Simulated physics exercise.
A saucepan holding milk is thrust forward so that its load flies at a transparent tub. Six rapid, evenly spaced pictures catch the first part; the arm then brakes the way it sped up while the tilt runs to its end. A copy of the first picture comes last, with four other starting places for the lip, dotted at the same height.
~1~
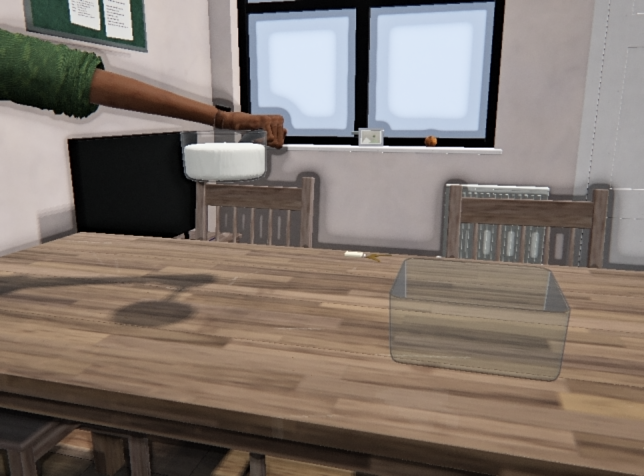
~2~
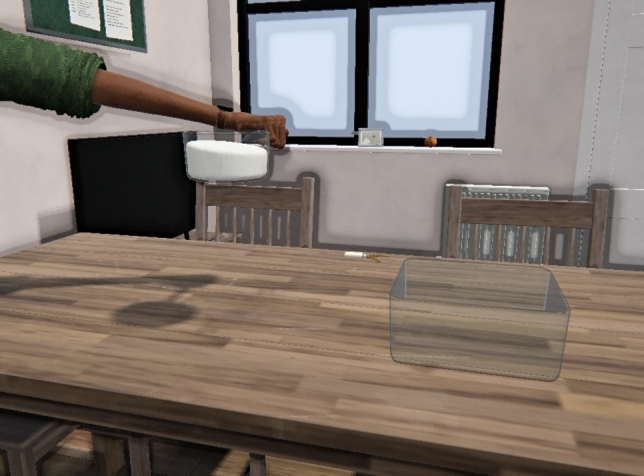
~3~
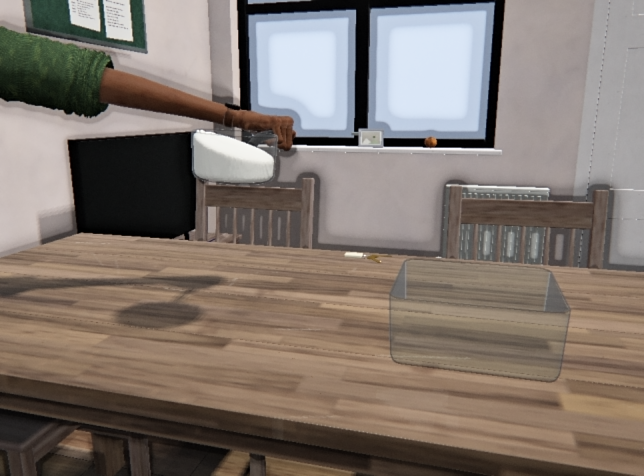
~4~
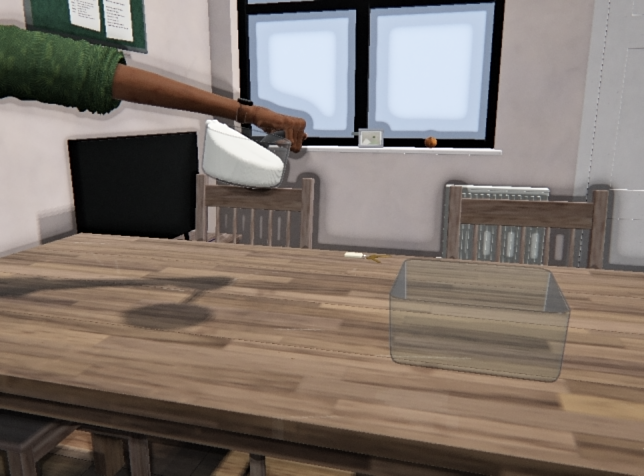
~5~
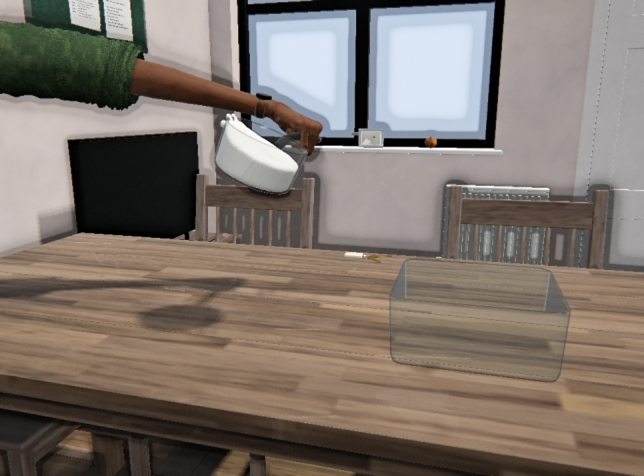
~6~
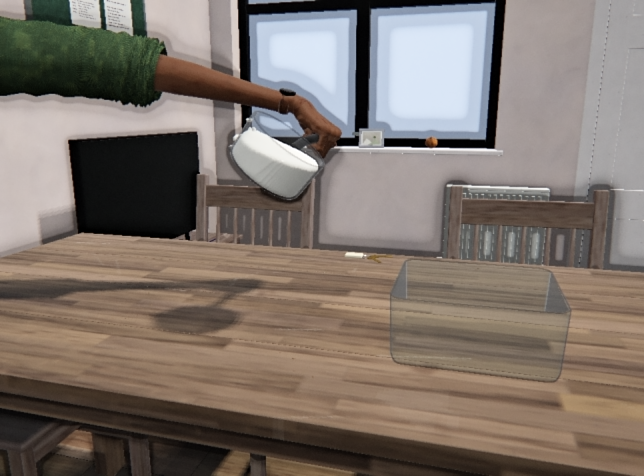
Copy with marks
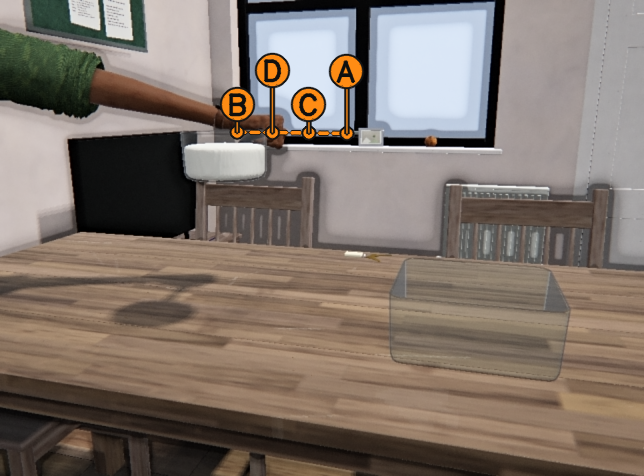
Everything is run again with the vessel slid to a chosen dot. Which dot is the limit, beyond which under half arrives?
Use place B.
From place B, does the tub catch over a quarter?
Yes.
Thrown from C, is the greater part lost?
No, that is safe.
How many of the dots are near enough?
All of the four.
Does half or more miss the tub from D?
No, that is safe.
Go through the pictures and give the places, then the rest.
In the first picture, upright, lip at (262, 132); tub from (390, 359) to (559, 380); nothing has left yet.
In the second picture, upright, lip at (264, 133); nothing has left yet.
In the third picture, tipped about 4°, lip at (273, 136); nothing has left yet.
In the fourth picture, tipped about 13°, lip at (287, 143); nothing has left yet.
In the fifth picture, tipped about 24°, lip at (304, 153); nothing has left yet.
In the sixth picture, tipped about 39°, lip at (321, 165); nothing has left yet.
In orange, A at (346, 133); B at (237, 132); C at (308, 132); D at (272, 132).
For place A, about 70 % lands in the tub, 2 % falls short and 27 % goes beside or beyond.
For place B, about 66 % lands in the tub, 22 % falls short and 12 % goes beside or beyond.
For place C, about 81 % lands in the tub, 9 % falls short and 9 % goes beside or beyond.
For place D, about 70 % lands in the tub, 7 % falls short and 23 % goes beside or beyond.
